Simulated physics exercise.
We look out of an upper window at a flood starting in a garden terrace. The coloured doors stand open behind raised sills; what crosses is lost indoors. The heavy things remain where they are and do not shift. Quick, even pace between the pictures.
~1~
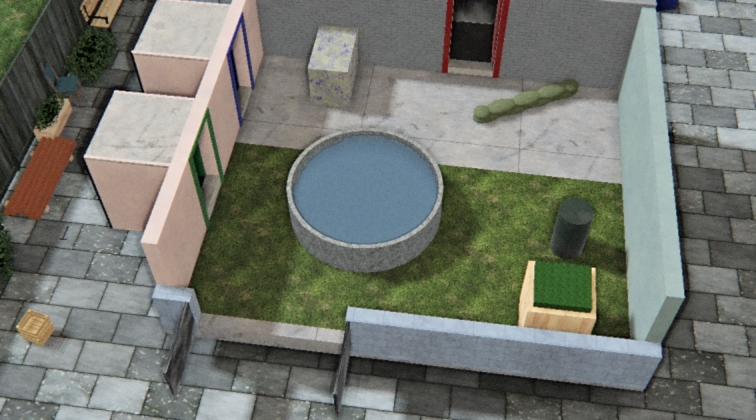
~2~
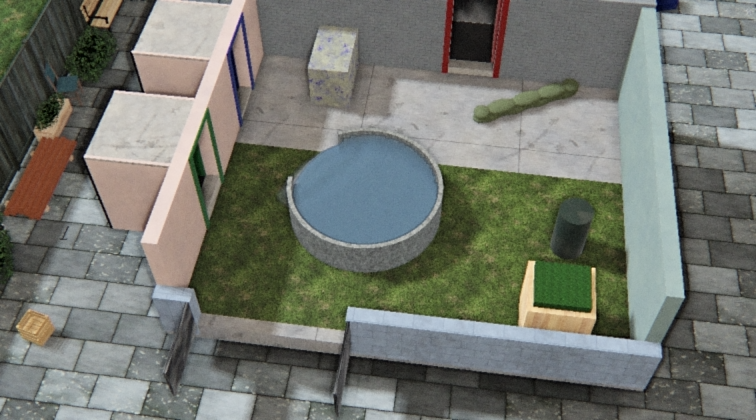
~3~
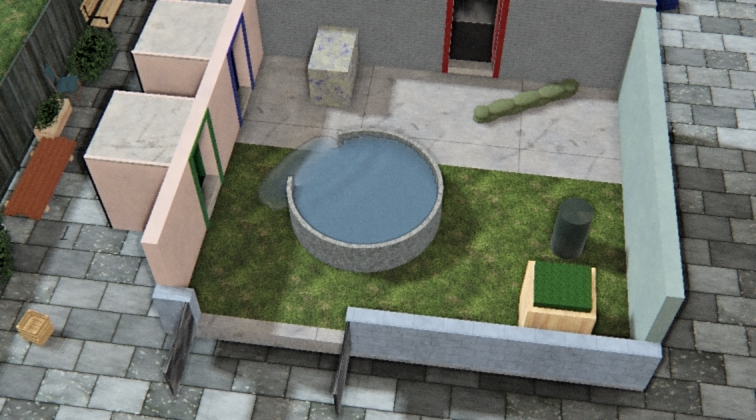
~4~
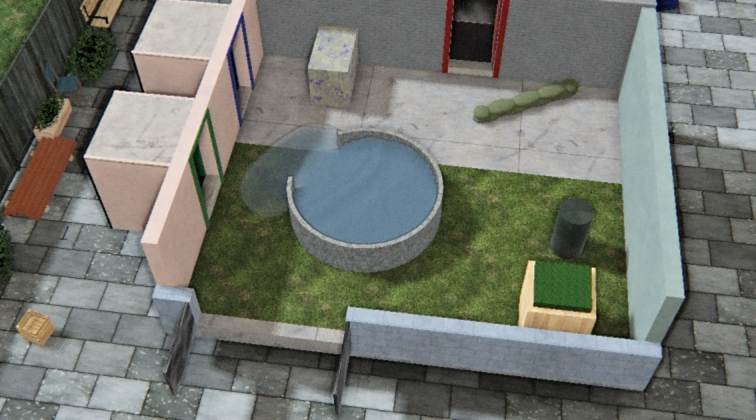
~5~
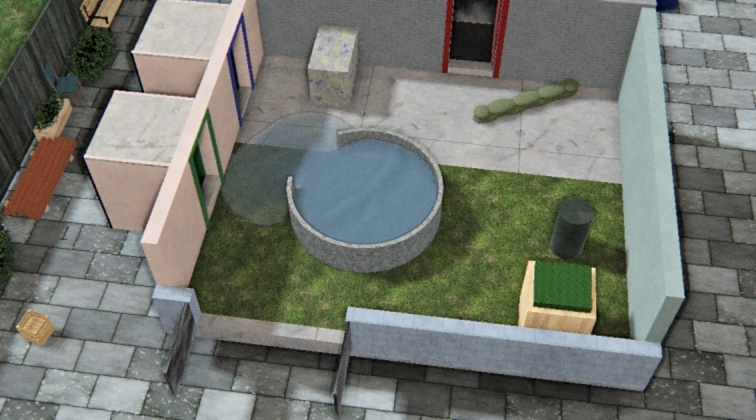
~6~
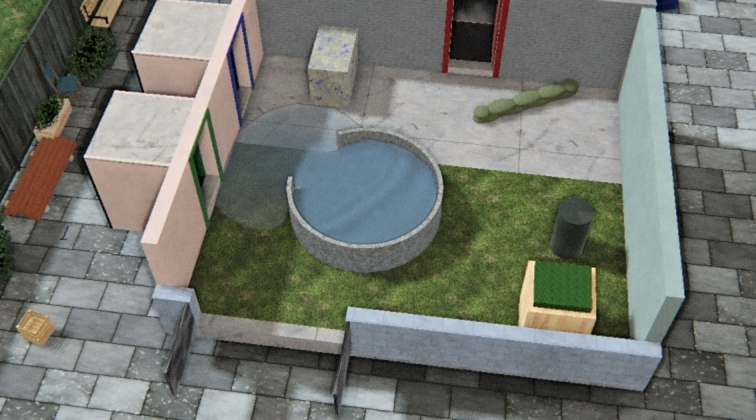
Walled garden terrace from above, a round stone pool's rim opening at upper left and water spreading across grass and paving.
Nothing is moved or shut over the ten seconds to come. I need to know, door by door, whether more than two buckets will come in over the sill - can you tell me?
The red door will get two buckets at most, the green door will get two buckets at most, the blue door will get more than two buckets.
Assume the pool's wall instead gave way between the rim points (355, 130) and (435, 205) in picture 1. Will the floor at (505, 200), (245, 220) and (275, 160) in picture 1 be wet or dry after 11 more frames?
The three spots, in order, are inundated, spared and spared.
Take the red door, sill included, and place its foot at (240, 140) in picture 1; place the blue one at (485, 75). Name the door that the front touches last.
That's the blue-painted one.
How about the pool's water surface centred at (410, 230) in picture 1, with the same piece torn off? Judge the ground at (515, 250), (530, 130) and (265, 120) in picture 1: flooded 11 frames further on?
Spared, spared, soaked.
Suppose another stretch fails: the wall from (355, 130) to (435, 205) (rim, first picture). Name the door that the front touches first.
It would be the red one.
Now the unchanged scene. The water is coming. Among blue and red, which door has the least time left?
I'd say the blue door.
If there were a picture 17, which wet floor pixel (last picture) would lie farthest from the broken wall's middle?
About (264, 55).
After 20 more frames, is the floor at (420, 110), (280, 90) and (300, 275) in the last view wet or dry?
First spot submerged, second spot submerged, third spot submerged.
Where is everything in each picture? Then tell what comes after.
The first picture shows the pool at (365, 188) is whole and still.
In the second picture, the front is at a hidden place, out from the gap at (311, 169).
In the third picture, water pours out at (311, 170) and has run to (265, 200).
In the fourth picture, the front is at (245, 198), out from the gap at (311, 171).
In the fifth picture, the front is at (295, 116), out from the gap at (311, 171).
In the sixth picture, the front is at (294, 107), out from the gap at (311, 171).
A moment on, water covers 20 % of the floor; the red door not reached, the green door wet at the sill, nothing in, the blue door under two buckets in.
Next, water covers 25 % of the floor; the red door not reached, the green door wet at the sill, nothing in, the blue door over two buckets in.
Then, water covers 35 % of the floor; the red door wet at the sill, nothing in, the green door wet at the sill, nothing in, the blue door far over two buckets in.
Later, water covers 60 % of the floor; the red door wet at the sill, nothing in, the green door wet at the sill, nothing in, the blue door far over two buckets in.
In the end, water covers 85 % of the floor; the red door wet at the sill, nothing in, the green door wet at the sill, nothing in, the blue door far over two buckets in.
